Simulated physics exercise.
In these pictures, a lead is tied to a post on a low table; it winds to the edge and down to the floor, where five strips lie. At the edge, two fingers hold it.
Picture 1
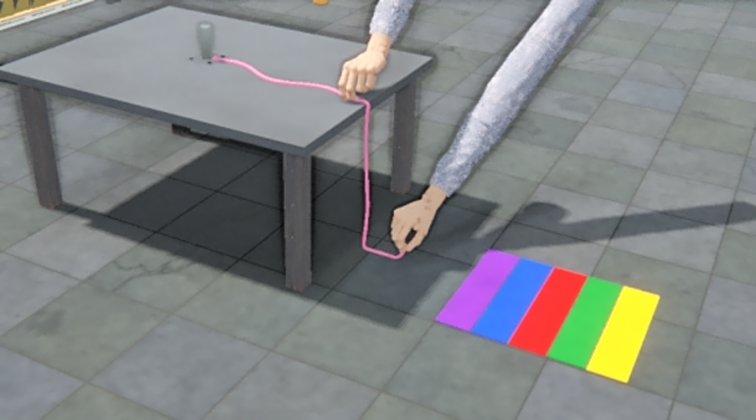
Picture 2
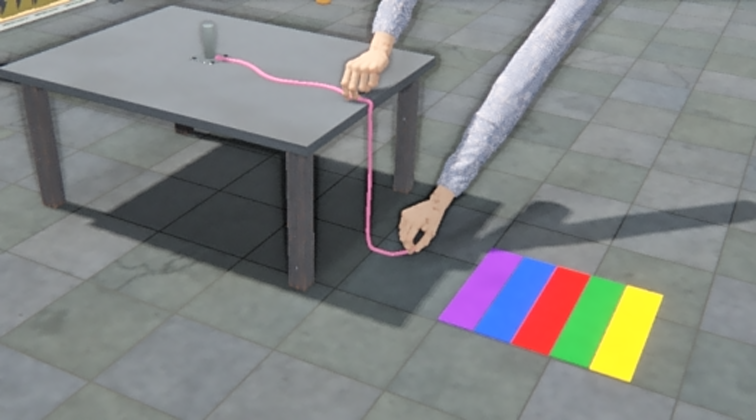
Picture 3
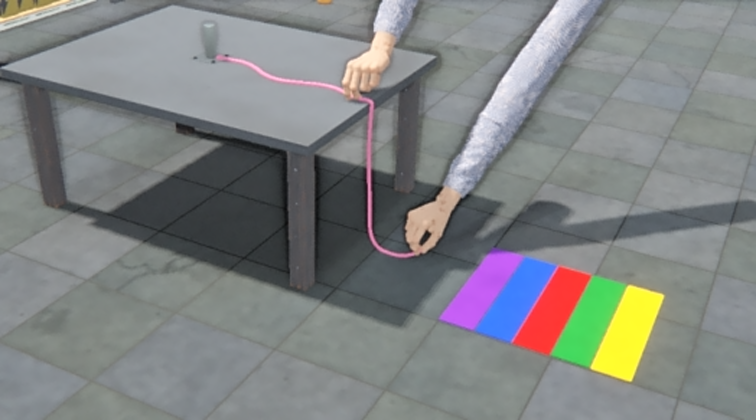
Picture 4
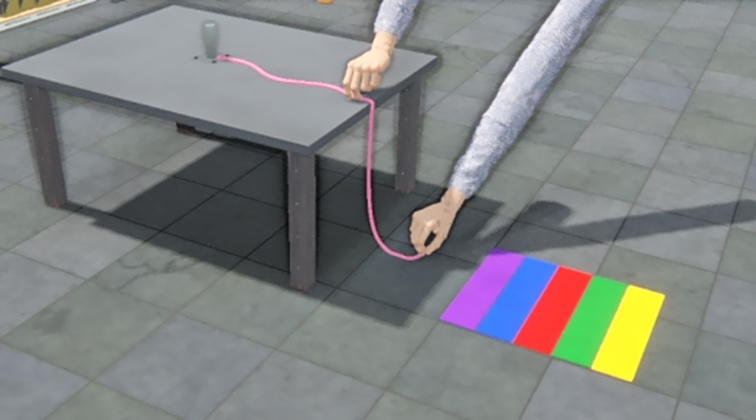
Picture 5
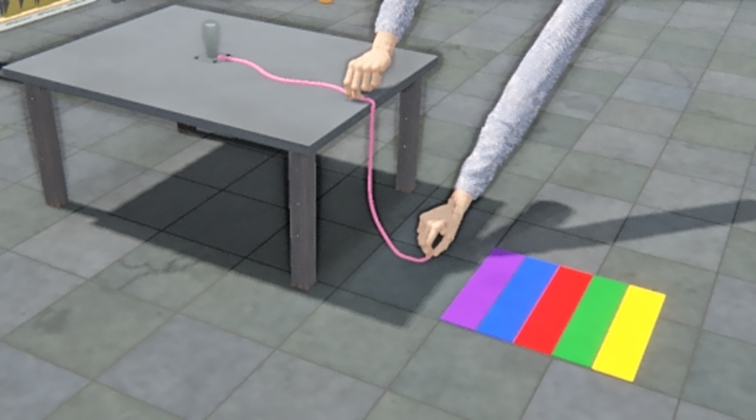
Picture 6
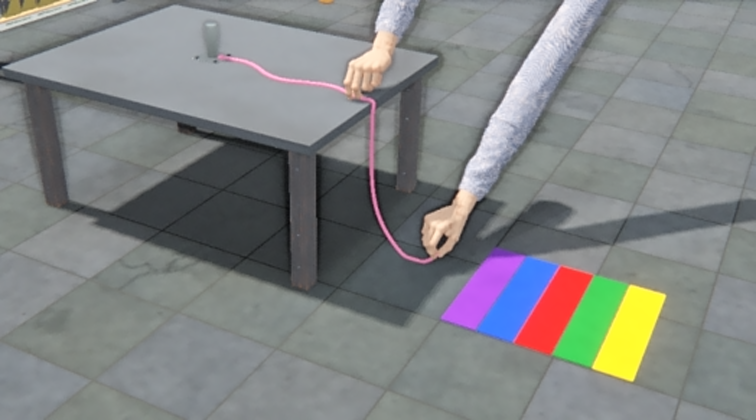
On a tiled floor beside a low grey table, a pink cord runs from a small post across the tabletop, under one hand at the edge, and down to a second hand near five coloured strips. The upper hand stays put while the lower hand shifts slightly right, drawing the hanging cord into a slanting curve.
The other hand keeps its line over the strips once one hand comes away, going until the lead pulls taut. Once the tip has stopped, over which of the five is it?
Over the blue strip.
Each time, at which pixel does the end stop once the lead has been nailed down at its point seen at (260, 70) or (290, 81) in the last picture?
The two answers, in sequence: (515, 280) and (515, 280).
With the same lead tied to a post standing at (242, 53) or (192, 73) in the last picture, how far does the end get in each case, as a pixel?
Try 1 gives (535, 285) and try 2 gives (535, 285).
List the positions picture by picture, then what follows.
The first frame shows end (405, 249); purple (463, 311); blue (498, 323); red (536, 334); green (574, 346); yellow (614, 359).
The second frame shows end (413, 250); lead through (242, 63) (275, 80) (337, 90) (370, 122) (370, 185) (368, 238).
The third frame shows end (420, 251).
The fourth frame shows end (425, 252); lead through (244, 62) (277, 80) (338, 90) (371, 122) (369, 184) (378, 239).
The fifth frame shows end (432, 254).
The sixth frame shows end (436, 255); lead through (245, 62) (278, 79) (339, 89) (373, 121) (372, 184) (391, 239).
Soon after, end near (456, 261); short of the strips.
Then, end near (497, 273); over purple.
At full stretch, end near (520, 280); over blue. The blue one.
